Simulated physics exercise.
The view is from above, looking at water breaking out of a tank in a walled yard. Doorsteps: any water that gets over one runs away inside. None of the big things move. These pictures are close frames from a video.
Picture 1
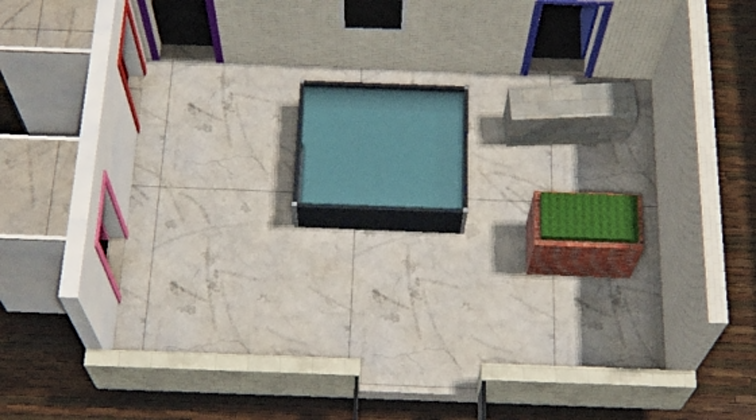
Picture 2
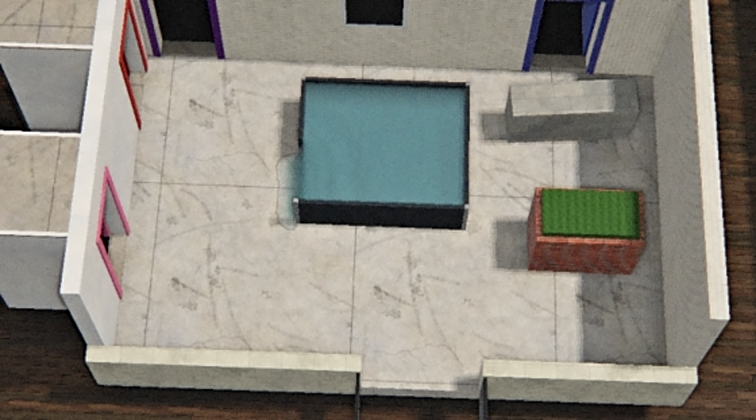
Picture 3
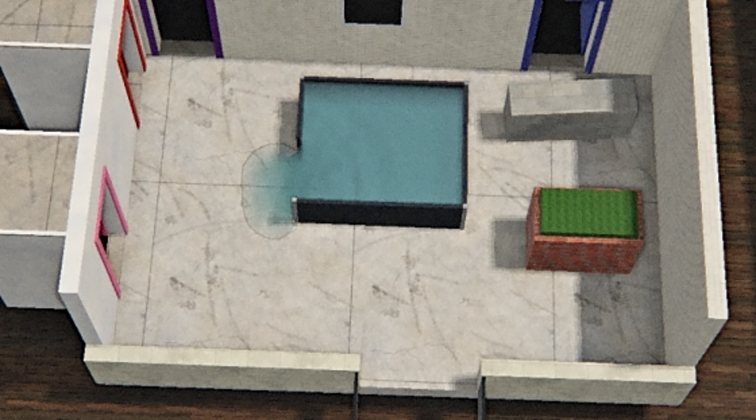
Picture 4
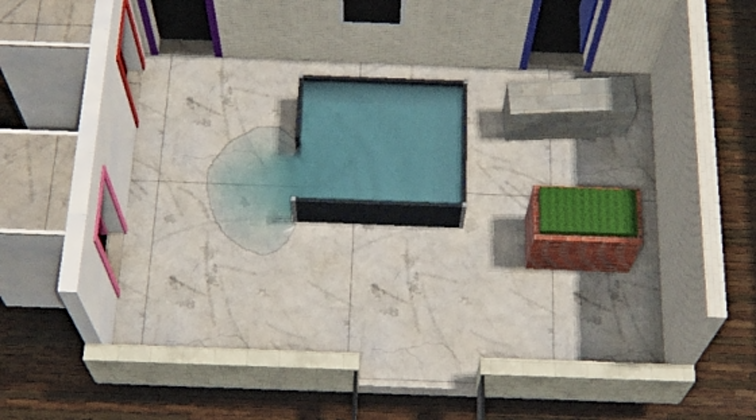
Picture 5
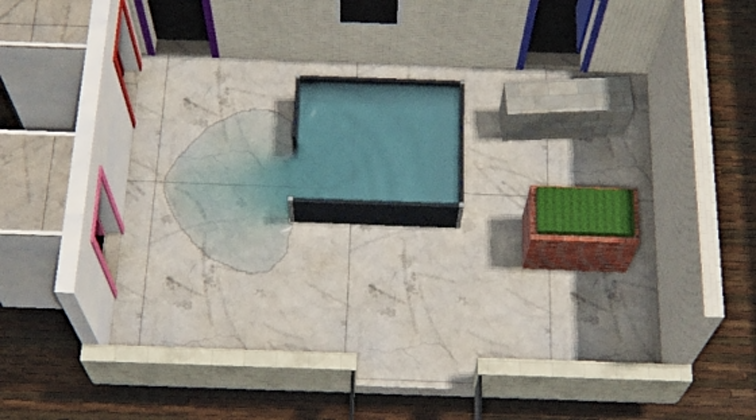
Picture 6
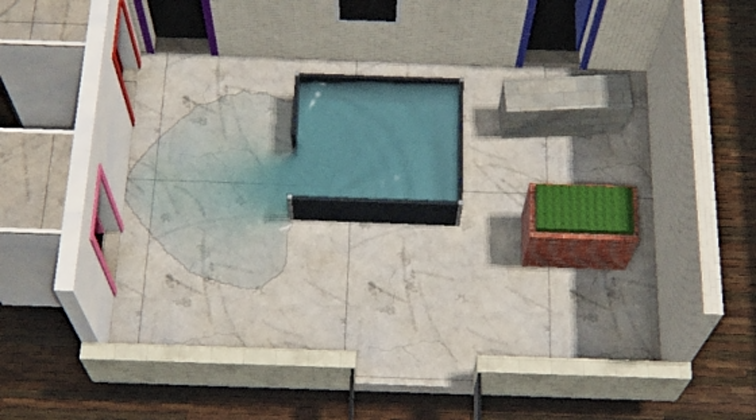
The clip opens on a walled yard seen from above, with a still, dark-sided tank of blue-green water near a grass-topped brick block and a grey block. Water breaks out through a gap in the tank's left side, then spreads leftward across the pale floor in a widening, thinning fan.
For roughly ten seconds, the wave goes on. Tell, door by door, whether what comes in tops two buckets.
My prediction: The pink door sees more than two buckets come in; the red door sees more than two buckets come in; the purple door sees more than two buckets come in; the blue door sees no more than two buckets come in.
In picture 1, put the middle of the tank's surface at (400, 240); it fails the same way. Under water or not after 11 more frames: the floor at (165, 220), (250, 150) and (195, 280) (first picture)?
Going through them in turn: Waterlogged, still bare and waterlogged.
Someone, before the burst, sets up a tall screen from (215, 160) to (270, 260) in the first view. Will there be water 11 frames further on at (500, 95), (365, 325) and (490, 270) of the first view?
Results in order: Bone-dry / swamped / bone-dry.
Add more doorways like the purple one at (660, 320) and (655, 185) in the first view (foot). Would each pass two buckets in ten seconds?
Result - first door gets past the limit, second door doesn't reach the limit.
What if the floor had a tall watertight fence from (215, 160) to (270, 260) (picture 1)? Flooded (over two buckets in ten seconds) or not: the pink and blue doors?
Looking at both: The pink door admits less than that, and as for the blue door, it admits less than that.
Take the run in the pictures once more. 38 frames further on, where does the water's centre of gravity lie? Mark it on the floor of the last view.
I'd put my finger on (309, 202).
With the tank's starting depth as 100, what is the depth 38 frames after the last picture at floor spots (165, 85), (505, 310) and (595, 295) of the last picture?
Approx. values, in order: 16 %, 4 %, 4 %.
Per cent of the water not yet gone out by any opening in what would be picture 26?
Near 90 in a hundred.
A moment on, water covers 25 % of the floor; the pink door under two buckets in, the red door under two buckets in, the purple door wet at the sill, nothing in, the blue door not reached.
Next, water covers 30 % of the floor; the pink door over two buckets in, the red door over two buckets in, the purple door wet at the sill, nothing in, the blue door not reached.
Then, water covers 40 % of the floor; the pink door far over two buckets in, the red door far over two buckets in, the purple door over two buckets in, the blue door not reached.
Later, water covers 80 % of the floor; the pink door far over two buckets in, the red door far over two buckets in, the purple door far over two buckets in, the blue door not reached.
In the end, water covers 95 % of the floor; the pink door far over two buckets in, the red door far over two buckets in, the purple door far over two buckets in, the blue door wet at the sill, nothing in.
